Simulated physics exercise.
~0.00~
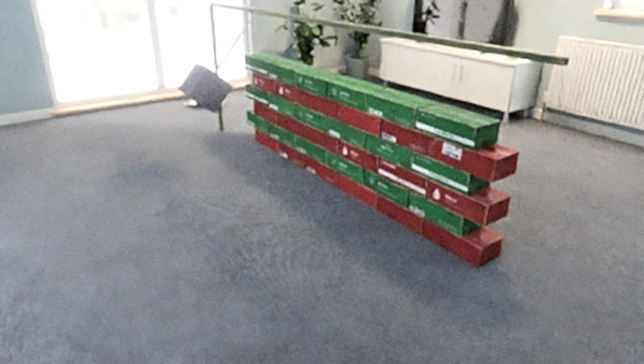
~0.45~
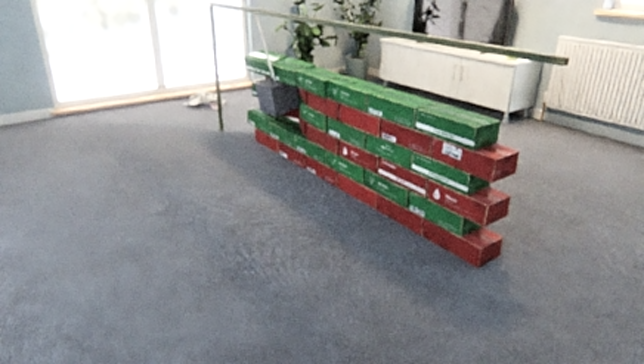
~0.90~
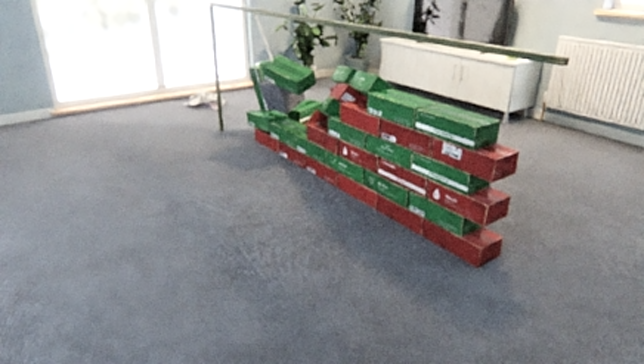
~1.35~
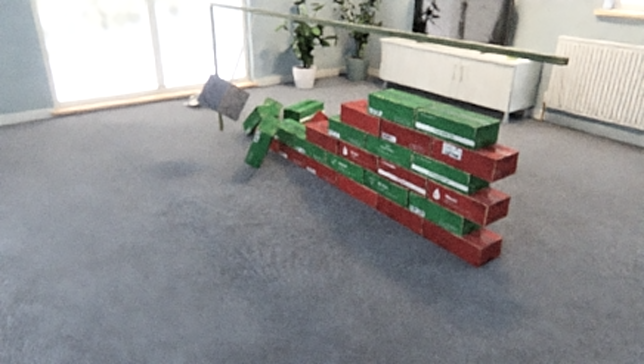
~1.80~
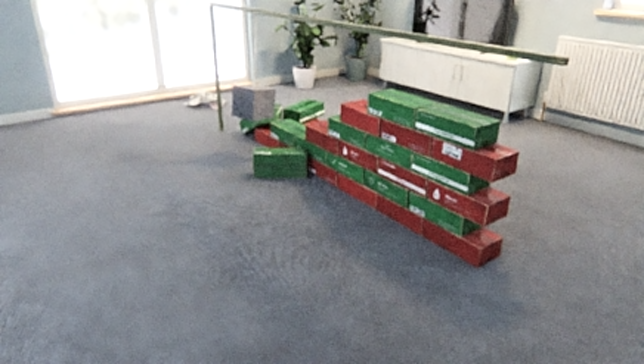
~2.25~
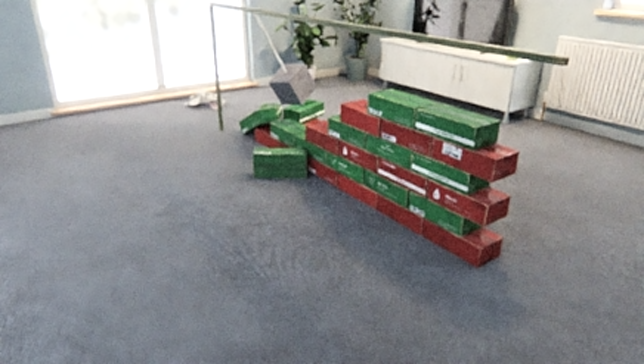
A swinging grey block knocks down the wall's left end, leaving the right side standing.
